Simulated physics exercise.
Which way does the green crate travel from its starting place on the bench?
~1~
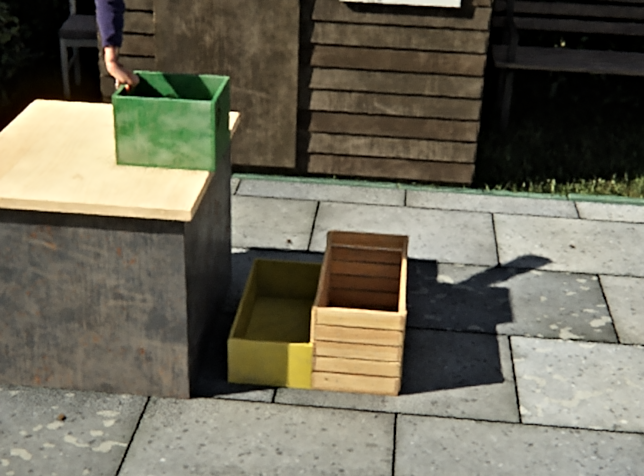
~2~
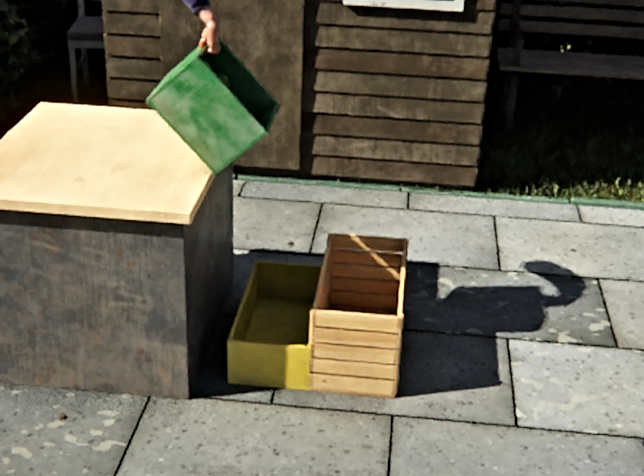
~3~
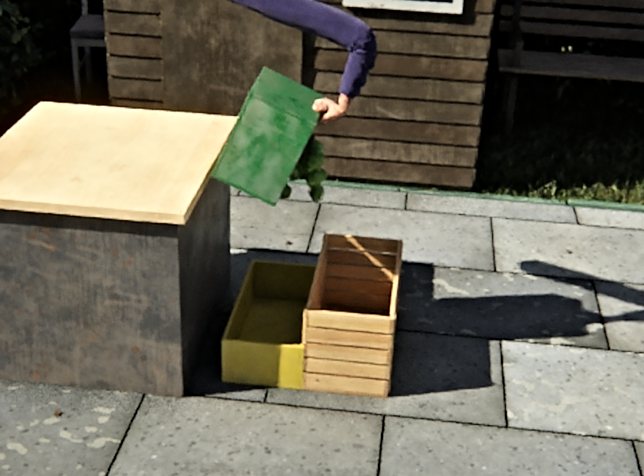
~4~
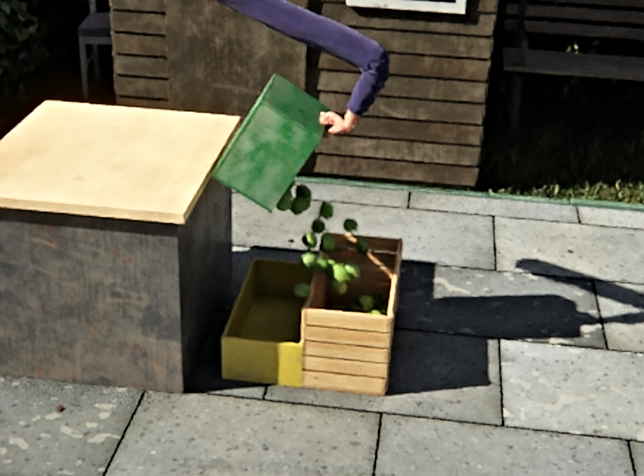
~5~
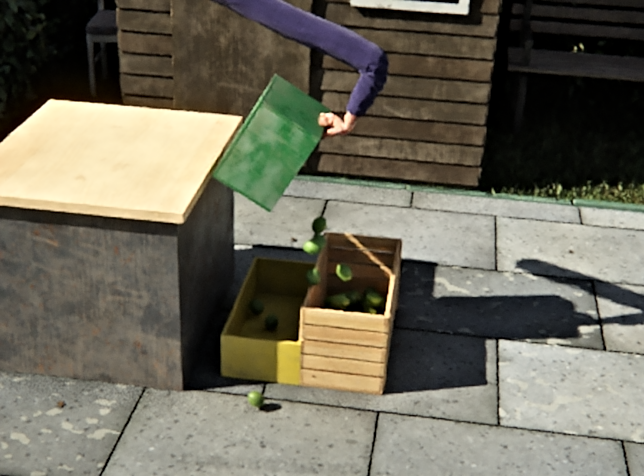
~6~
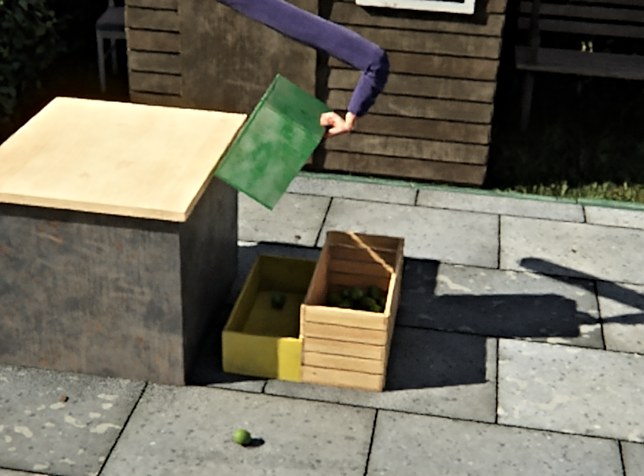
It moves to the right, out past the edge of the bench.
